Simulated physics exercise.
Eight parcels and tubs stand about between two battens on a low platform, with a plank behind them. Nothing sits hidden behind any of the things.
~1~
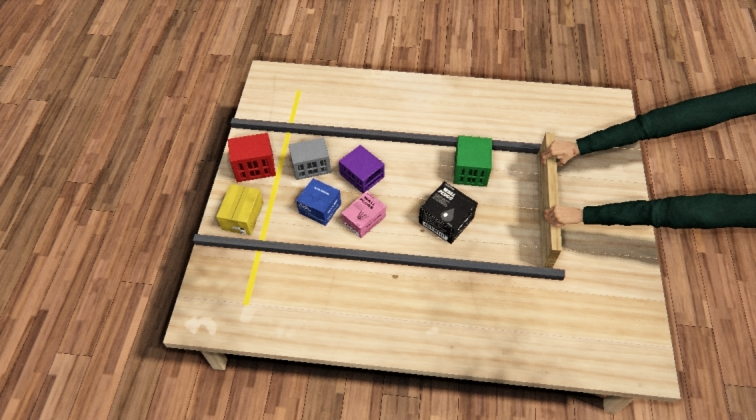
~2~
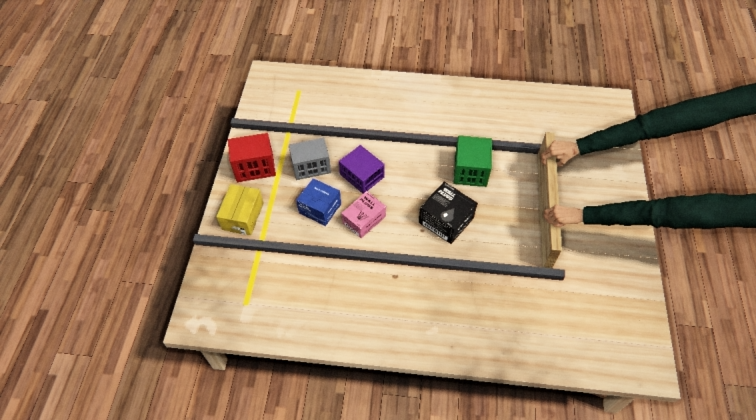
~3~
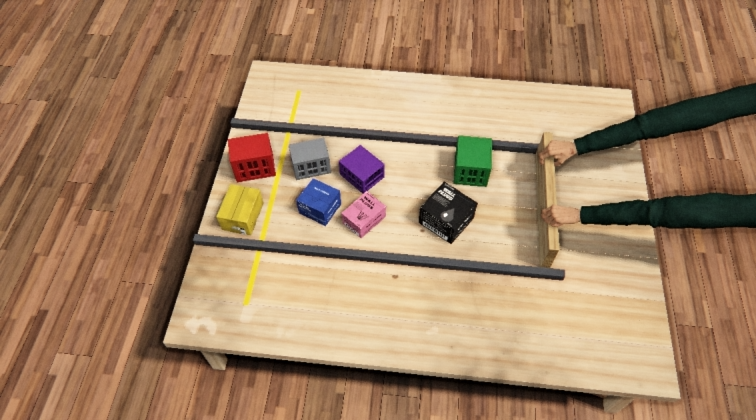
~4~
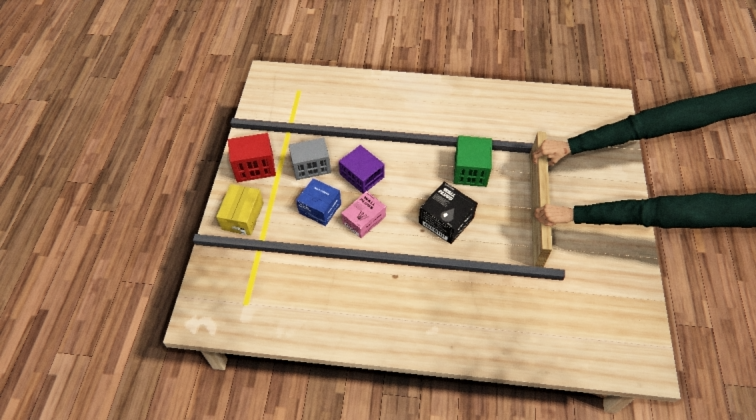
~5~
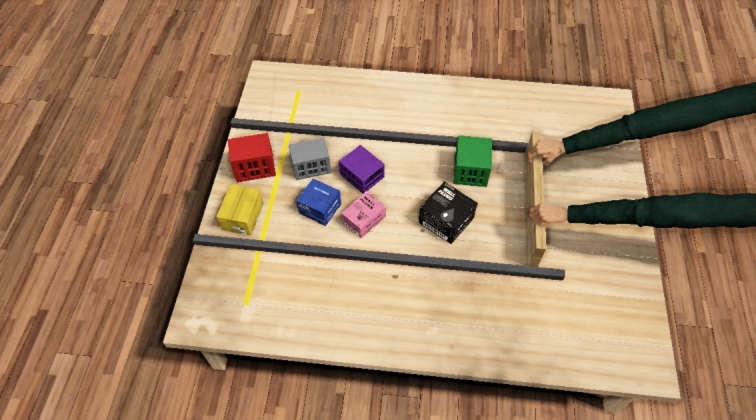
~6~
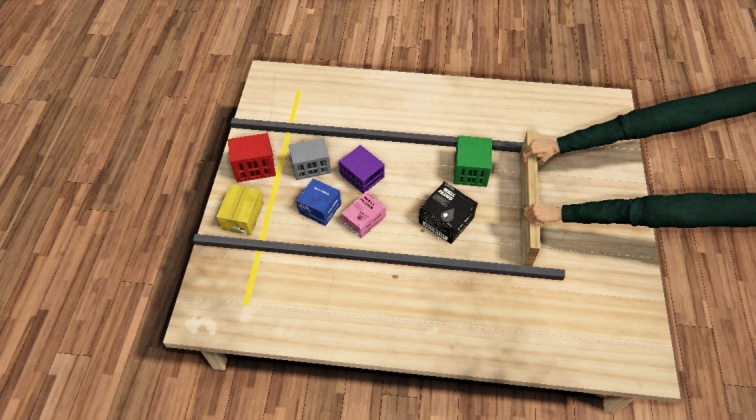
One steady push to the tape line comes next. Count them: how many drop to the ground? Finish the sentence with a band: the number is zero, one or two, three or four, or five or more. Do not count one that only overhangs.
The number is three or four.
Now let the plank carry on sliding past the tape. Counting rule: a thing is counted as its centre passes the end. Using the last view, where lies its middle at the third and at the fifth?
Its centre point is roughly (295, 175) and later (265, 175).
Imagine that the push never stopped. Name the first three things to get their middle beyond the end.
Earliest first: The yellow parcel, the red crate, the blue box.
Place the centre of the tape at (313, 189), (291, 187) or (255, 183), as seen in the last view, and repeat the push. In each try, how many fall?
In that order 1, 3 and 5.
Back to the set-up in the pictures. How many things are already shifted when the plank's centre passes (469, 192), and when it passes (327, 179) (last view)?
It comes to 2 for the first spot, 8 for the other.
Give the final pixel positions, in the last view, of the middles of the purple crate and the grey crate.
(235, 174), and the other (233, 137).
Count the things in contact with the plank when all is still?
2 in contact.
Soon after, none off yet; red crate at rest near (252, 158); yellow parcel at rest near (241, 210); grey crate at rest near (310, 159).
In the end, the number that fall off is three or four; gone, blue box, yellow parcel and red crate.
